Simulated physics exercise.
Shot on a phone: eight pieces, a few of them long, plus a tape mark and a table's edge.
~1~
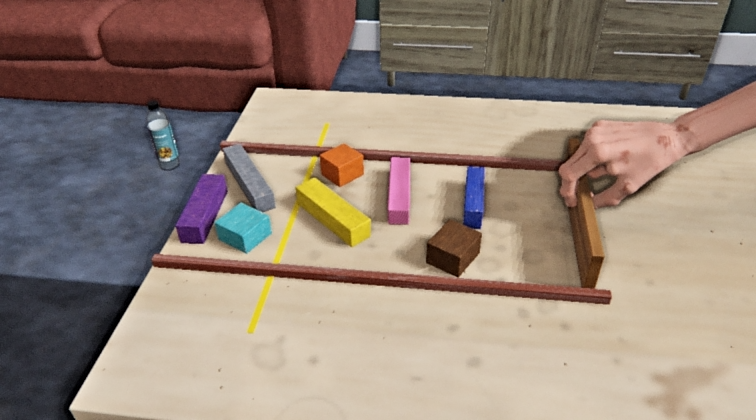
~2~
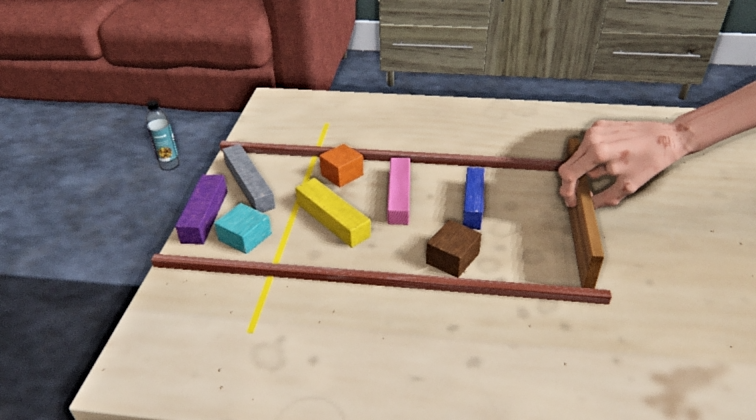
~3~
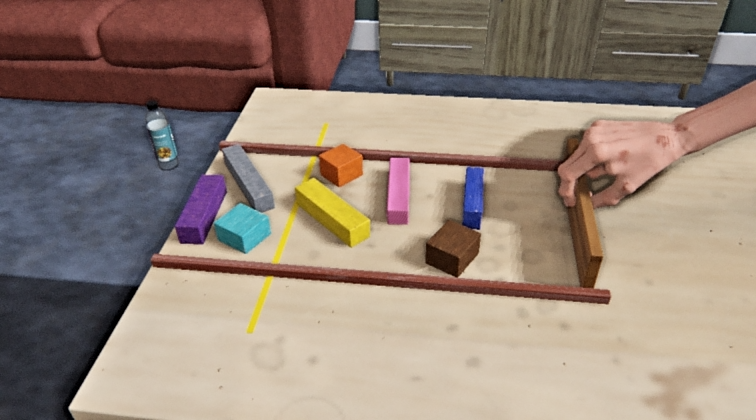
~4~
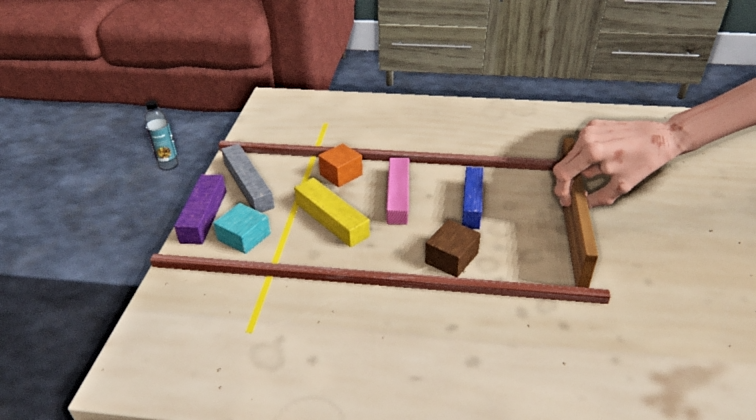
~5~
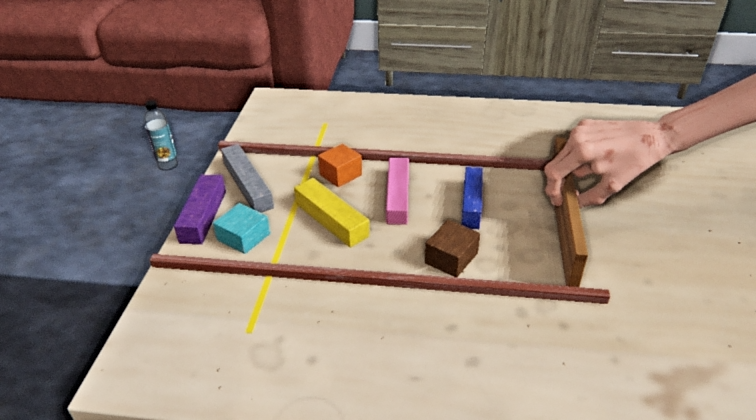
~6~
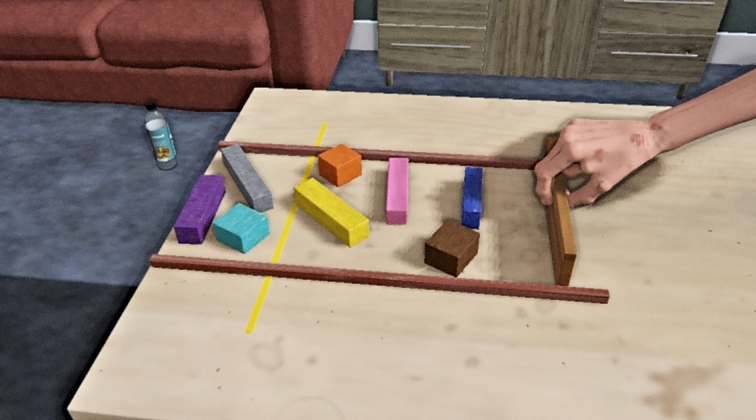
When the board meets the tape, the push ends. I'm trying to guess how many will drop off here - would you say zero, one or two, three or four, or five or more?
The count that comes down will most likely be nil.
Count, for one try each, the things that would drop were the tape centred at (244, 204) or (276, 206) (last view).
It comes to 3, then 1.
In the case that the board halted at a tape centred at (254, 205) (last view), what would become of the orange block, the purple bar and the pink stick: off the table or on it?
Orange block: Stays in place; purple bar: Goes down; pink stick: Stays in place.
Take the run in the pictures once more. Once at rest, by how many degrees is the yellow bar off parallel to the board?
About 20 degrees.
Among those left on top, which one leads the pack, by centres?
The one out in front is the purple bar.
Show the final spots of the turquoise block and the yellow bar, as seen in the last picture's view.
About (202, 232), and the other about (240, 200).
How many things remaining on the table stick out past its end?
Overhanging: 2.
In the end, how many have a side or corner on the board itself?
Count recorded: 2.
Early on, none off yet; purple bar at rest near (201, 208); grey bar at rest near (246, 178); turquoise block at rest near (242, 228).
A while later, none off yet; purple bar at rest near (201, 208); grey bar moving near (239, 178); turquoise block at rest near (239, 228).
Finally, the number that fall off is zero.
